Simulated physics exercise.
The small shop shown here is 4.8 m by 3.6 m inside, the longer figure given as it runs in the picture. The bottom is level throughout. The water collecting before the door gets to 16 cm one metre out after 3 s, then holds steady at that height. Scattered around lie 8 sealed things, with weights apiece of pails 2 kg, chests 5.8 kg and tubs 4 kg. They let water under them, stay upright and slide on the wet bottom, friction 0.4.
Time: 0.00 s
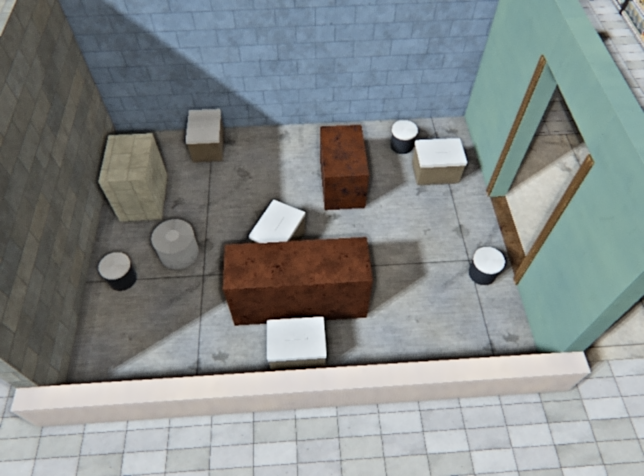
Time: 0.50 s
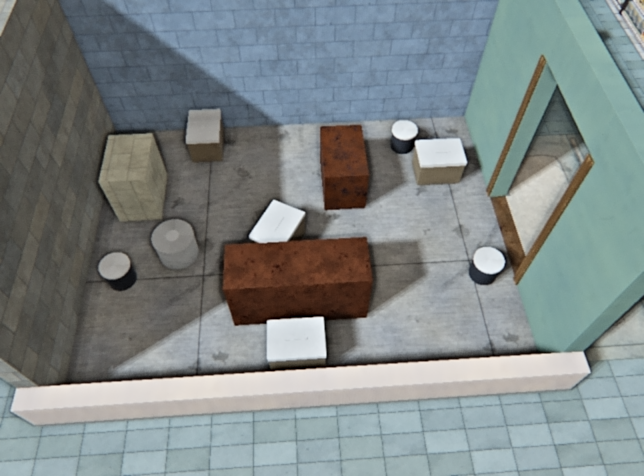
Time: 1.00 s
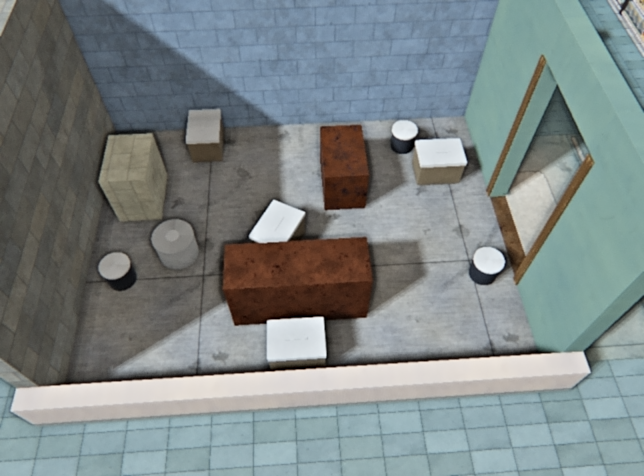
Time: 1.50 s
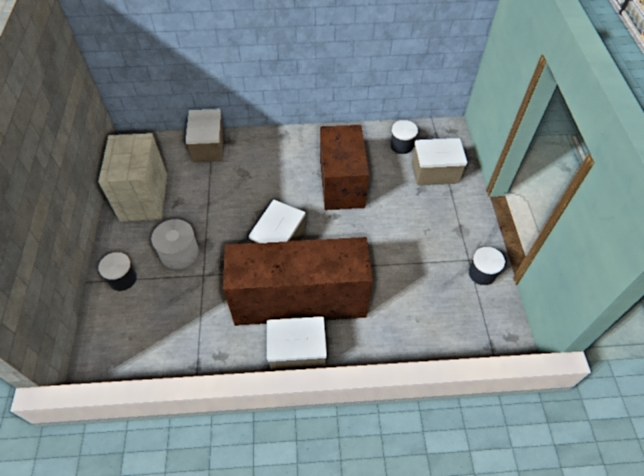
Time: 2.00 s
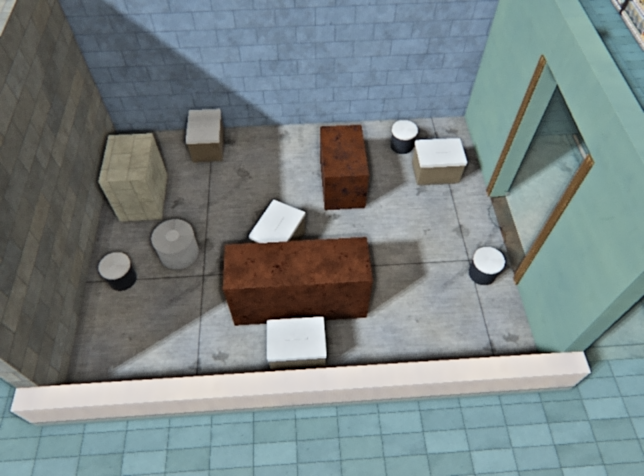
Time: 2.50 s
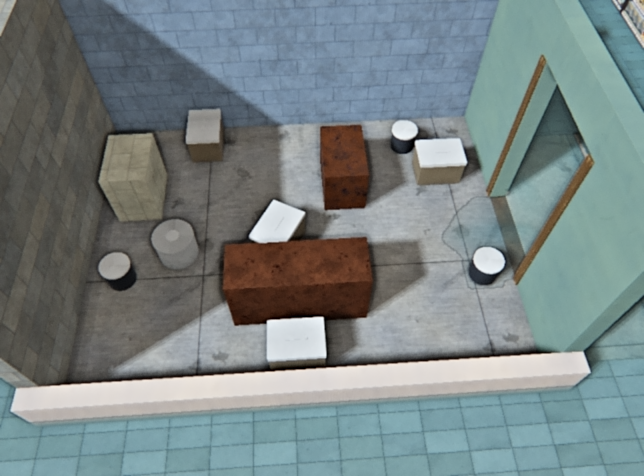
A small roofless shop with a blue brick back wall, a grey left wall and a green right wall with a doorway is seen from high above its low front wall. Two rust-red blocks stand mid-floor among pale boxes and round tubs, dark-sided ones toward the sides. Bluish water spreads over the outside paving, then thinly through the doorway, while objects and camera stay still.
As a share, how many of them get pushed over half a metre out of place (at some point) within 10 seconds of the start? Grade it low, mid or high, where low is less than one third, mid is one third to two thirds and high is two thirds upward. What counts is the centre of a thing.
Grade: High.
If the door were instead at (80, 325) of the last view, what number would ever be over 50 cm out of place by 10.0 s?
Result: 7.
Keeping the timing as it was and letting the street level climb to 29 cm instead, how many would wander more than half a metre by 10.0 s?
8.
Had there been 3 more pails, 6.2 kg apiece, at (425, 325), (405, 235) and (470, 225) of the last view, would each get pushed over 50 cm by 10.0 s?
Taking them in the given order: Smaller, then greater, then greater.
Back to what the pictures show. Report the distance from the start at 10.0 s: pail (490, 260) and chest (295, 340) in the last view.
One is off by 50 cm, the other by 120 cm, in the order asked.
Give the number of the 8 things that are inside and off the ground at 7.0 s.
Count: 3.
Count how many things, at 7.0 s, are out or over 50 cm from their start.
By then the count is 3.
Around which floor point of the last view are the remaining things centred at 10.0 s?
At about (266, 235).
After 3.5 s 0 of 8 are over 50 cm from their spots; 0 afloat.
After 4.5 s 1 of 8 are over 50 cm from their spots; 0 afloat.
After 7.0 s 3 of 8 are over 50 cm from their spots; 3 afloat.
After 10.0 s 7 of 8 are over 50 cm from their spots, and 7 have been at some point; 8 afloat.
